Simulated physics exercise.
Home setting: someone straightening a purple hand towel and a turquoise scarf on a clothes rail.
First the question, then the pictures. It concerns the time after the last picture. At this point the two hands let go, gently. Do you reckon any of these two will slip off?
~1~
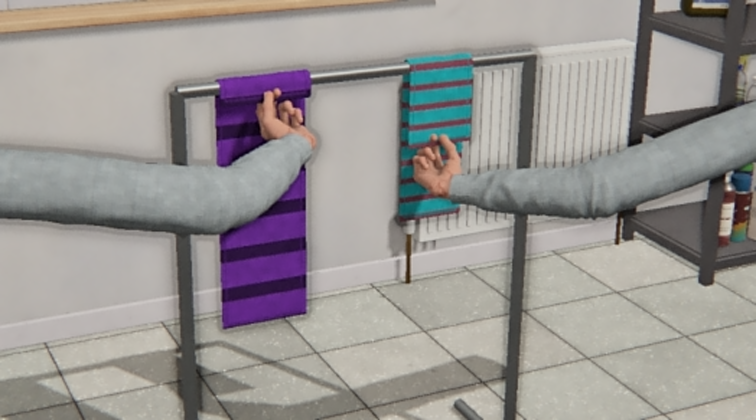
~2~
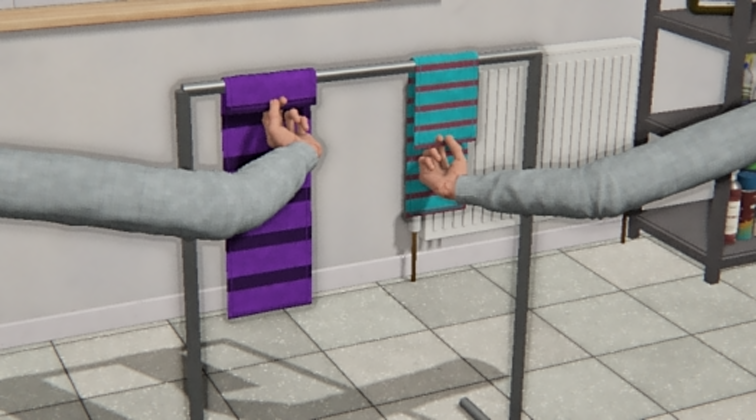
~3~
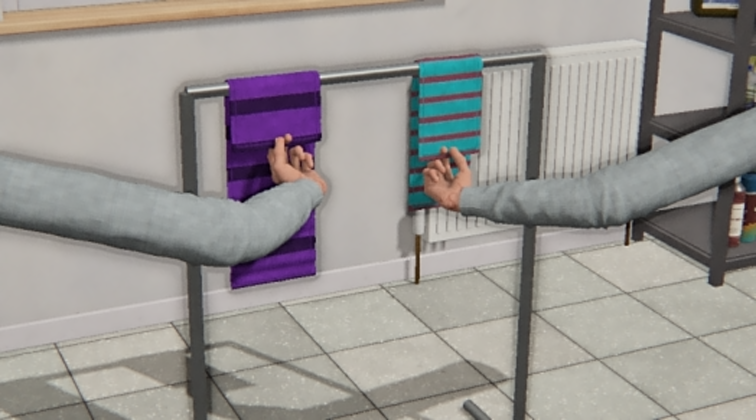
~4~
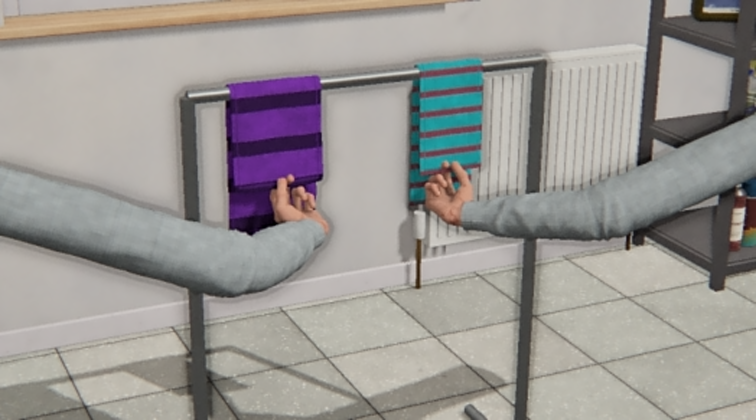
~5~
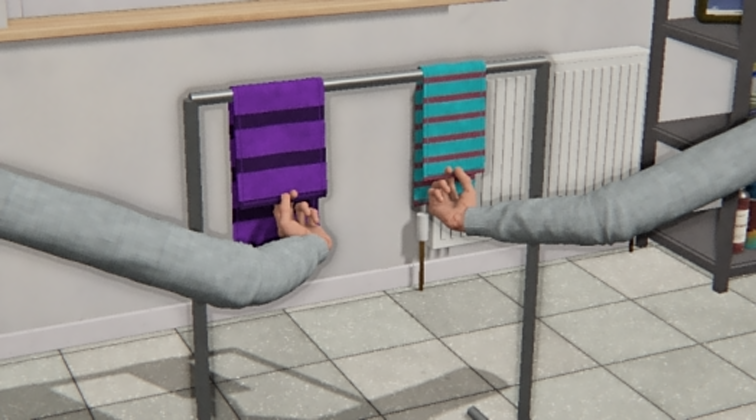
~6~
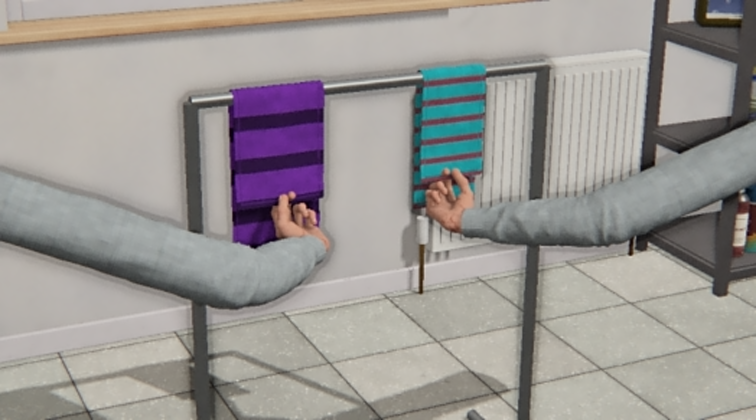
I think the purple hand towel stays where it is, the turquoise scarf stays where it is.
Then, 0.38 s past the final frame, hand towel unmoved; scarf unmoved.
When it is over, hand towel unmoved; scarf unmoved. The purple hand towel keeps its place and the turquoise scarf stays on.
